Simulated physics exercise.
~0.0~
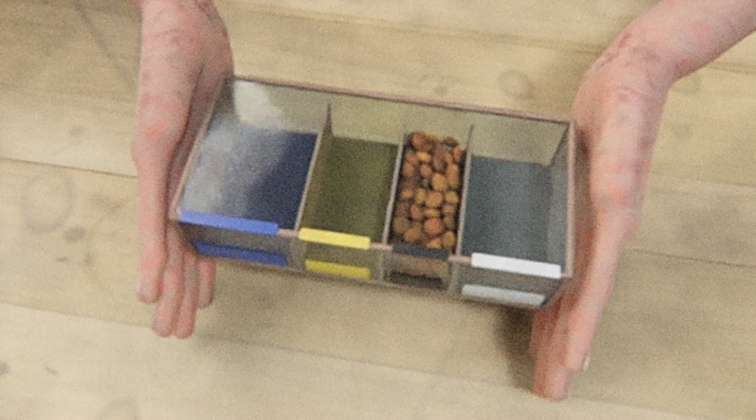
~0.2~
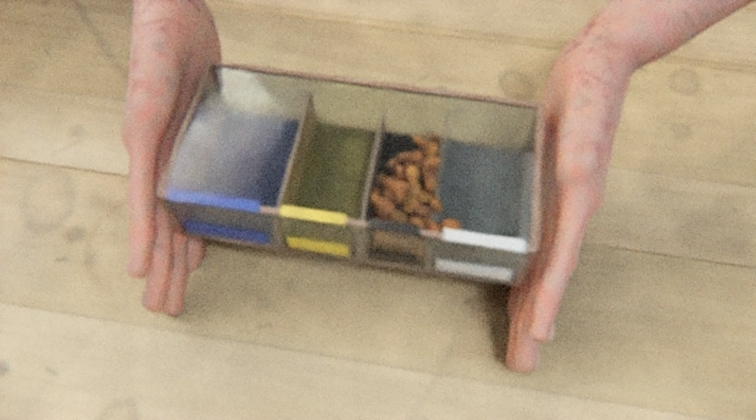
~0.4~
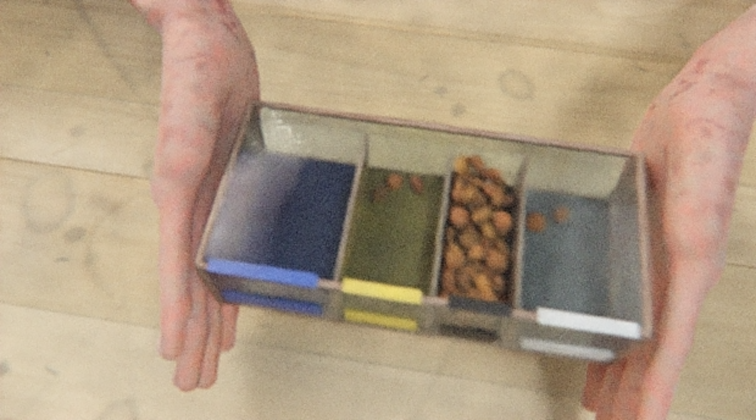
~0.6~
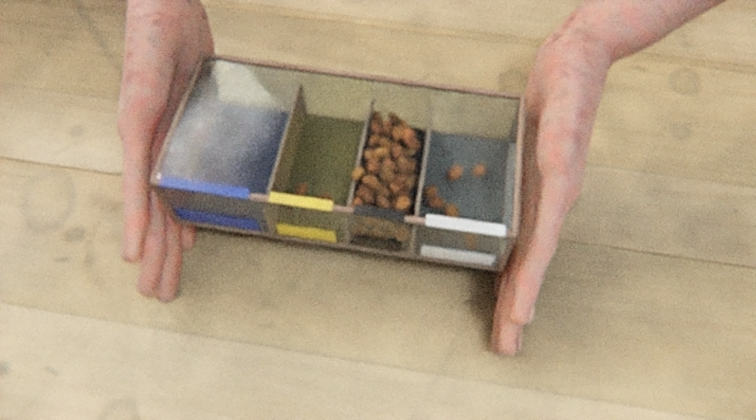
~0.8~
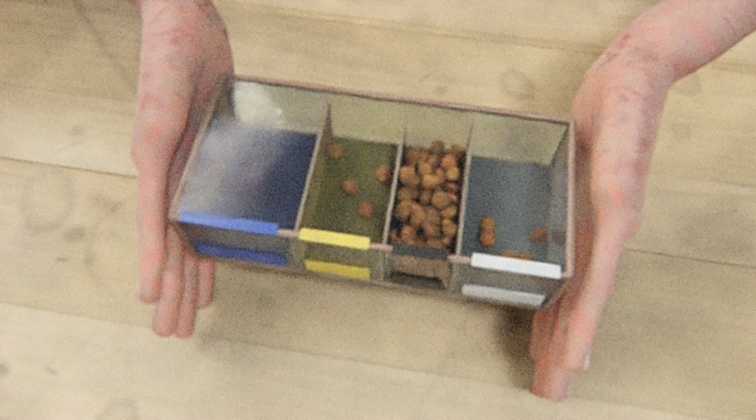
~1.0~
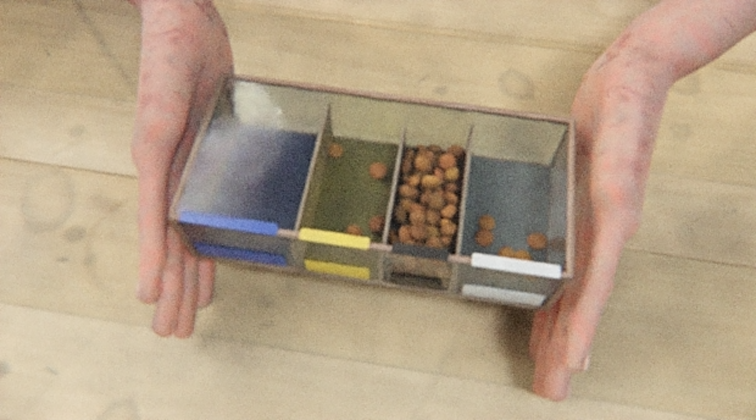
Hands shaking a clear divided box of brown kibble, a few pieces scattering into yellow and white sections, most staying in black.
